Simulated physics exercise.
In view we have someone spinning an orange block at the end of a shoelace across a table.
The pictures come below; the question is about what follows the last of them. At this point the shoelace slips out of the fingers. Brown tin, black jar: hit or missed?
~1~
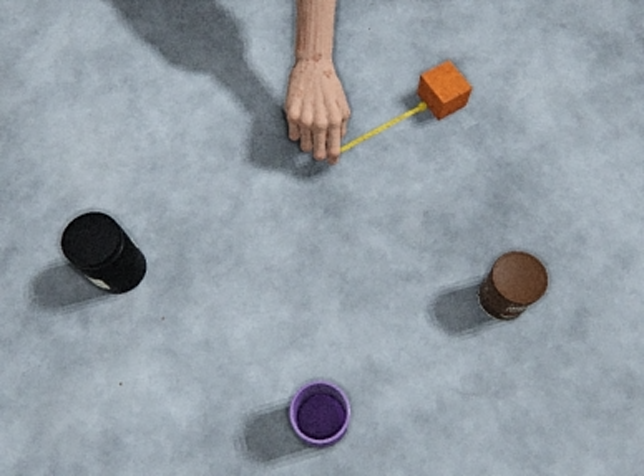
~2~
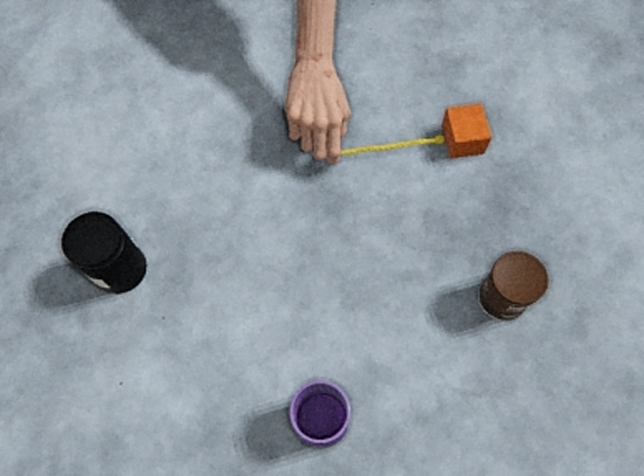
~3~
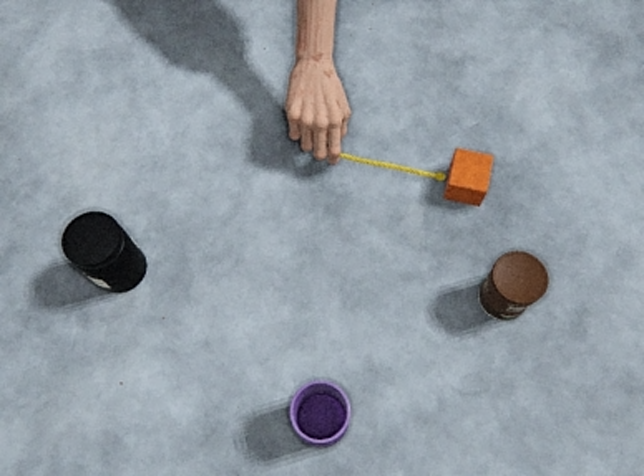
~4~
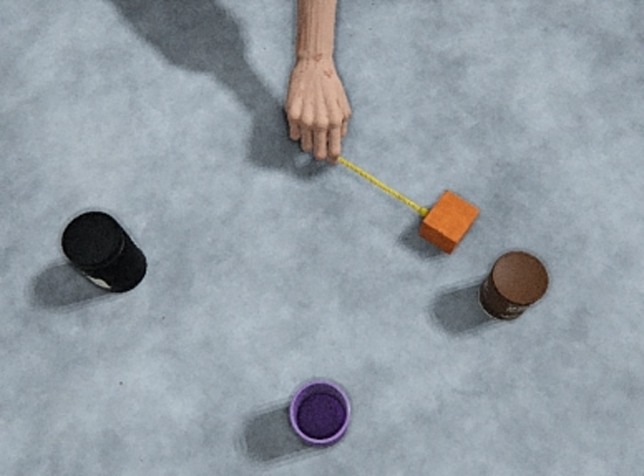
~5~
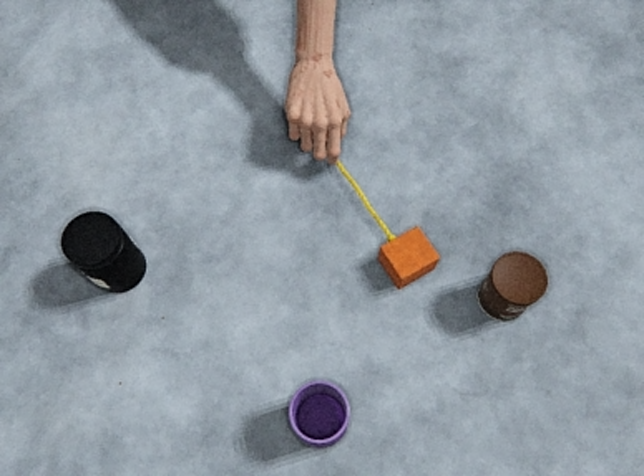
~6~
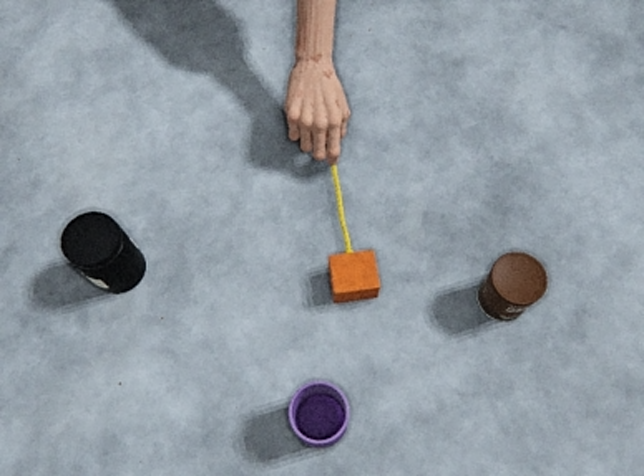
Brown tin - missed; black jar - hit.
Then, 0.08 s past the final frame, block near (240, 278).
Then, 0.20 s past the final frame, block near (152, 291); black jar tapped.
When it is over, block near (147, 322); black jar tapped. The brown tin stays untouched and the black jar gets hit.
